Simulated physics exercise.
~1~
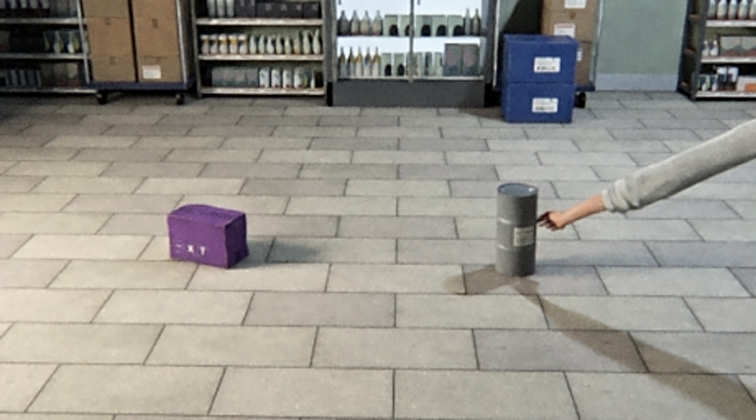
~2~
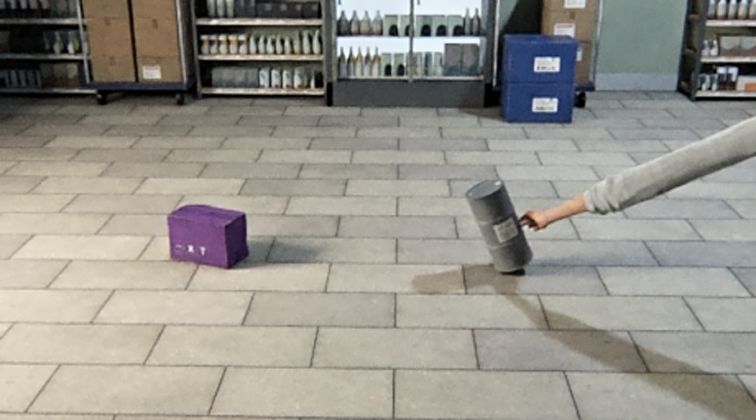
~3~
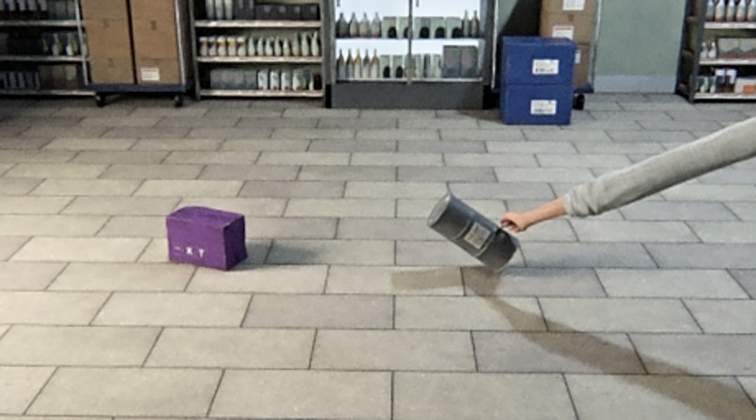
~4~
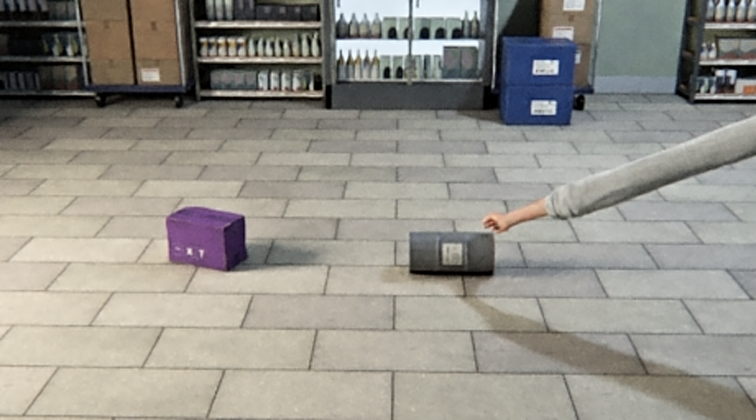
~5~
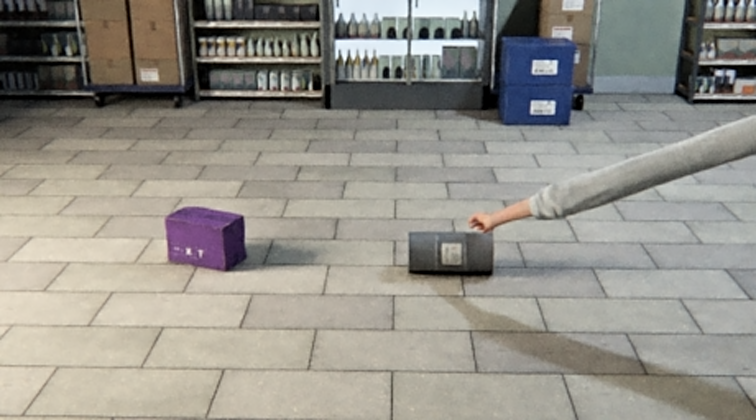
On the grey tiled floor of what looks like a shop or storeroom, seen from the front and slightly above, a purple box sits left of centre and a grey canister stands upright to the right. Behind them are shelves of bottles, brown cartons and stacked blue boxes. An arm in a pale sleeve reaches in from the right, its hand against the canister. The canister tilts left, leans further over, and drops onto its side. The hand moves a little further left above it. The canister finally lies on the floor, short of the still upright purple box.
